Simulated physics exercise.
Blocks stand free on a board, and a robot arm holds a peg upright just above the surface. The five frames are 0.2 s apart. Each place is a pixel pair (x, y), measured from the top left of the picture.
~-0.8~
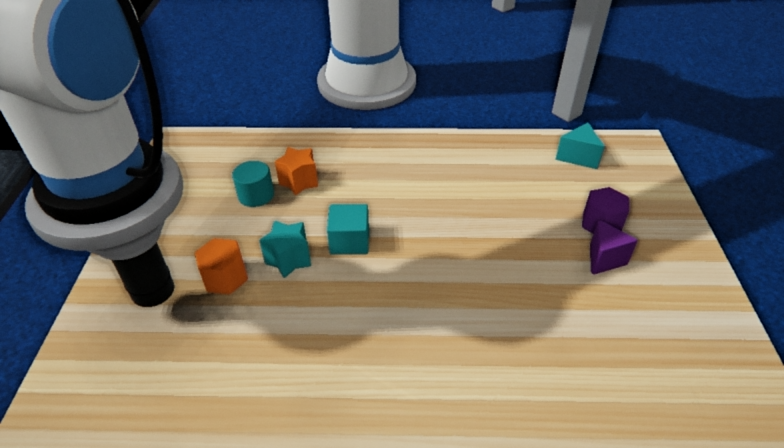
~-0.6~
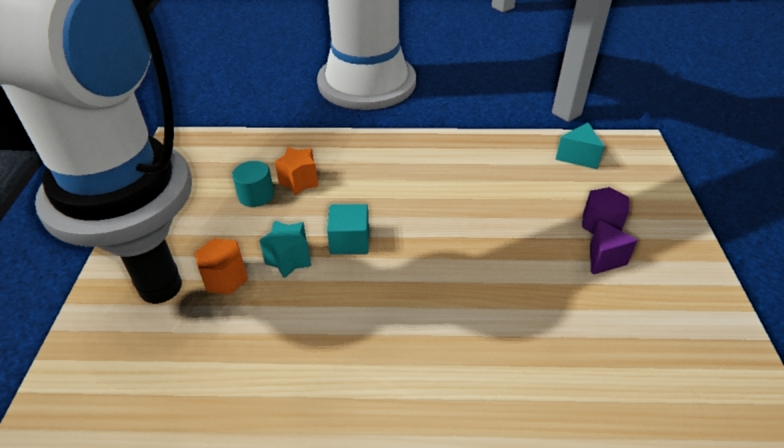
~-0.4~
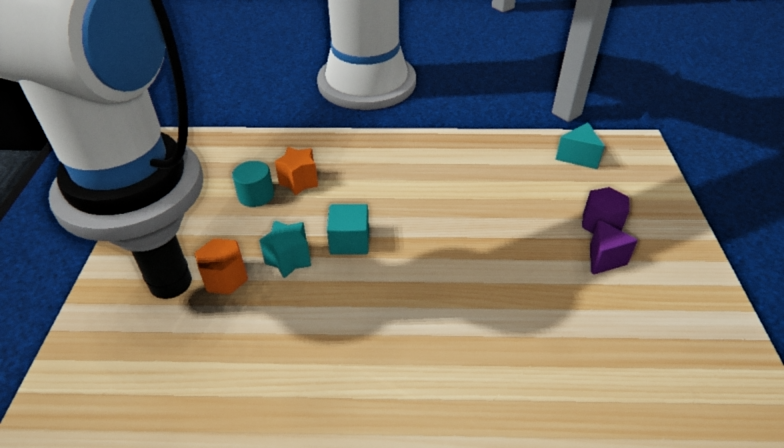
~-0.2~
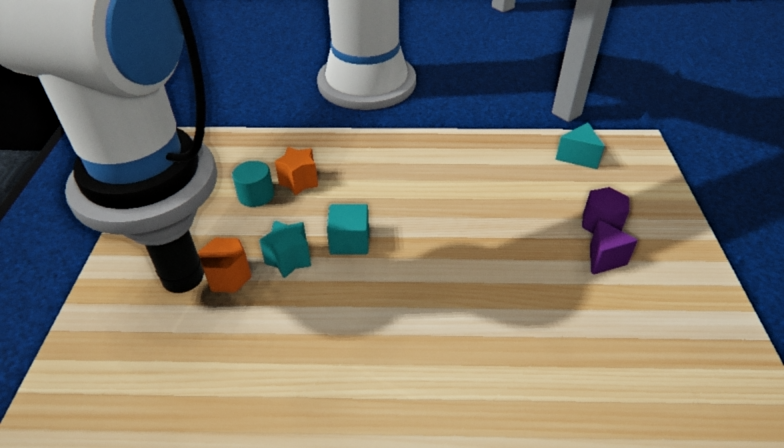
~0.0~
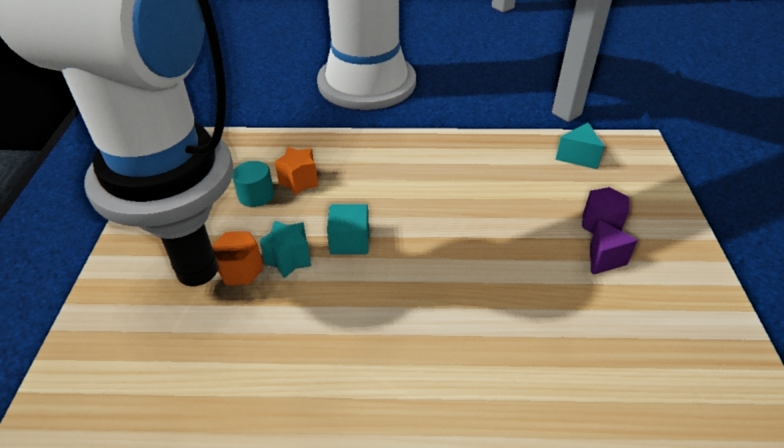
The video shows a robot arm moving its black peg a short way right across a wooden board of scattered blocks, meeting an orange hexagonal block and pushing it slightly right, up close to a turquoise star.
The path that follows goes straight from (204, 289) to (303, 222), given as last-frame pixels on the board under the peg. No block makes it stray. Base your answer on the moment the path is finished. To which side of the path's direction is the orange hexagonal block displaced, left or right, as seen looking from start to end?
So, looking from the first point of the path to the last, the orange hexagonal block moves leftwards.
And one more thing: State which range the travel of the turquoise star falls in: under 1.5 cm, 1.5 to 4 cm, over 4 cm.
I reckon it covers more than 4 cm.
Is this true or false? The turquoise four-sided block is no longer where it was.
Answer: True.
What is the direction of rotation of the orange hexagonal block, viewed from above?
Viewed from the top, it goes anticlockwise.
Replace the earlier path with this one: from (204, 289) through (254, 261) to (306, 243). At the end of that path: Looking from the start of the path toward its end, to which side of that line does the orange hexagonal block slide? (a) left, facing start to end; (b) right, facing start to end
That would be a.
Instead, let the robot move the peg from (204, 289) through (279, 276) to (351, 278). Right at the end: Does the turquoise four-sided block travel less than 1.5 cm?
It seems so.
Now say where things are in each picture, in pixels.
In the first frame, lower end of the peg (154, 292), tops of blocks, orange hexagonal block (218, 253), turquoise star (285, 235), orange star (296, 158), turquoise four-sided block (348, 216).
In the second frame, peg (161, 289), blocks as before.
In the third frame, peg (171, 284), blocks as before.
In the fourth frame, peg (184, 279), orange hexagonal block (221, 252).
In the fifth frame, peg (198, 272), orange hexagonal block (234, 245), turquoise star (285, 235), orange star (296, 158), turquoise four-sided block (348, 216).
What follows on the original path. One third of the way, peg (236, 248); orange hexagonal block (265, 219), turned 10° anticlockwise; turquoise star (303, 225), turned 60° clockwise.
Two thirds of the way, peg (270, 225); orange hexagonal block (292, 195), turned 20° anticlockwise; turquoise star (312, 220), turned 95° clockwise; turquoise four-sided block (355, 217).
At the end, peg (300, 205); orange hexagonal block (312, 174), turned 45° anticlockwise; turquoise star (335, 207), turned 130° clockwise; orange star not moved; turquoise four-sided block (374, 219), turned 25° clockwise.
